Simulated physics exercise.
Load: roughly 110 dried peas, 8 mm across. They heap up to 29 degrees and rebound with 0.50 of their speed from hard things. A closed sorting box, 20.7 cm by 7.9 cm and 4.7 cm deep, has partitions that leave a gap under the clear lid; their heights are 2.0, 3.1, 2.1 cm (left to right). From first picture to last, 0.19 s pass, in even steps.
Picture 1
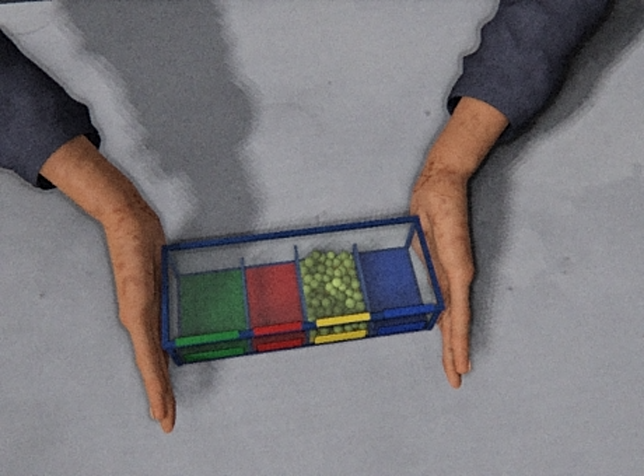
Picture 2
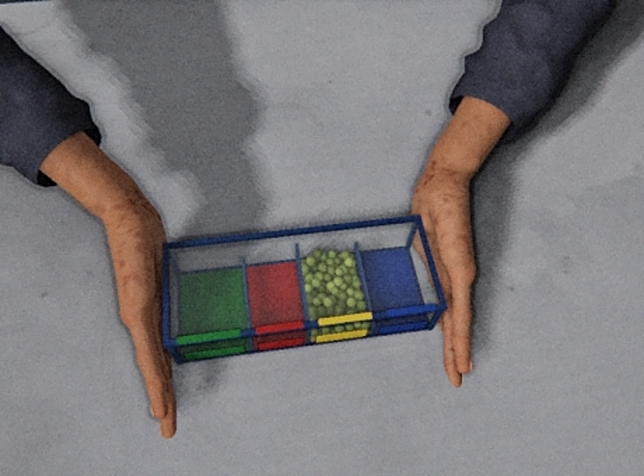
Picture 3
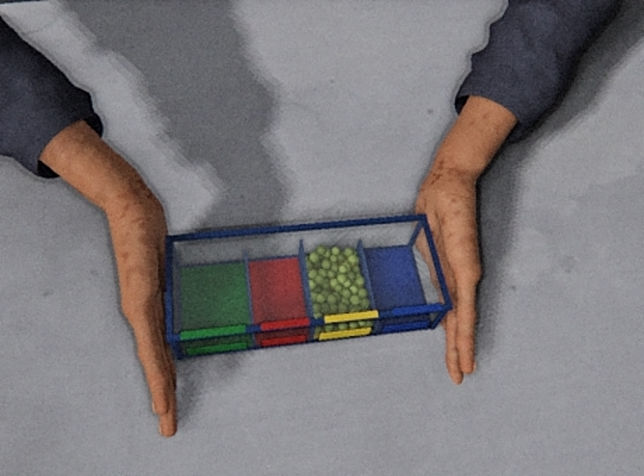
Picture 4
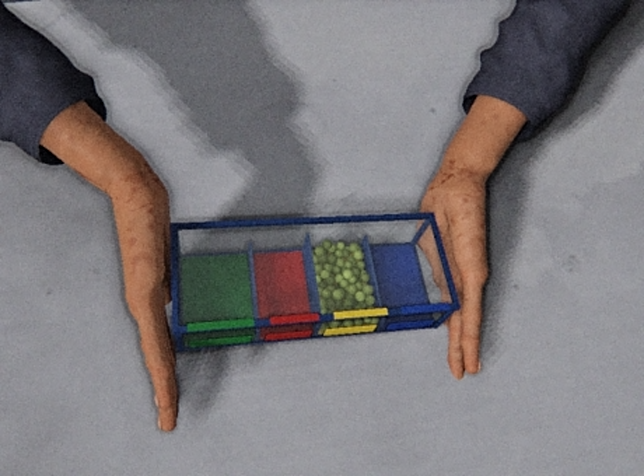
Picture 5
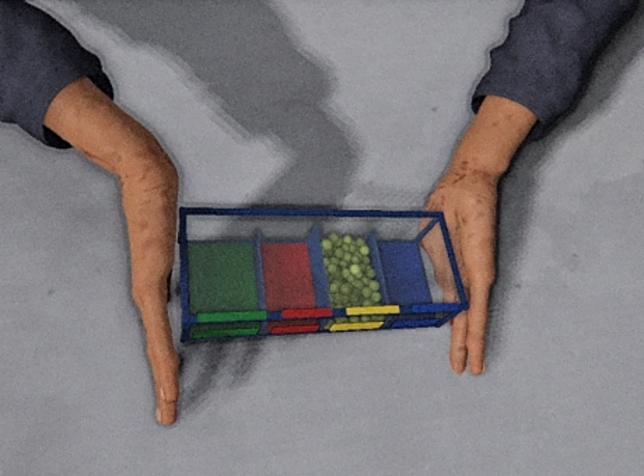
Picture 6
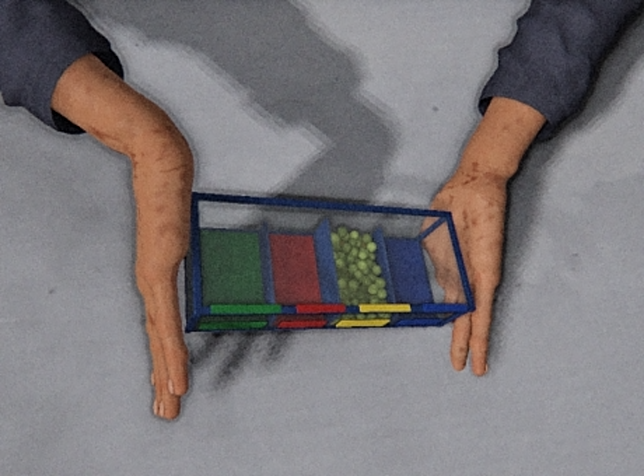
The footage shows two hands holding a clear box with green, red, yellow and blue sections between their palms, gradually tilting it down toward the right, while the small green balls stay in the yellow section.
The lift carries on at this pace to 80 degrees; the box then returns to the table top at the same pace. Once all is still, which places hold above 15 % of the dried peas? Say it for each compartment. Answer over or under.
Red compartment: Under; blue compartment: Over; green compartment: Under; yellow compartment: Over.
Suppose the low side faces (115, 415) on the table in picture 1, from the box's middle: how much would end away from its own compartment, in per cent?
Some 25 per cent.
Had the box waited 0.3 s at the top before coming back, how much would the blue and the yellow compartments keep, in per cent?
Blue 55; yellow 45.
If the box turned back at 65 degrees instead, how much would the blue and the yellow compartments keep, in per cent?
Then: Blue 25, yellow 75.
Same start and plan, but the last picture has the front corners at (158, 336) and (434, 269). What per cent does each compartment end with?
Red 5, blue 0, green 25, yellow 70.
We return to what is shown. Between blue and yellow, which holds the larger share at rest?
It is the blue one.
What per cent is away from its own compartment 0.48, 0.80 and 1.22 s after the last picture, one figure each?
In turn: 25, 55, 55.
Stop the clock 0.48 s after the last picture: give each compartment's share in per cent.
Red 0; blue 25; green 0; yellow 75.
Then, 0.48 s after the last picture, tilt 79 degrees; blue 25 %, yellow 75 %.
Then, 0.80 s after the last picture, tilt 32 degrees; blue 55 %, yellow 45 %.
Then, 1.22 s after the last picture, tilt 0 degrees; blue 55 %, yellow 45 %.
In the end, red 0 %, blue 55 %, green 0 %, yellow 45 %.
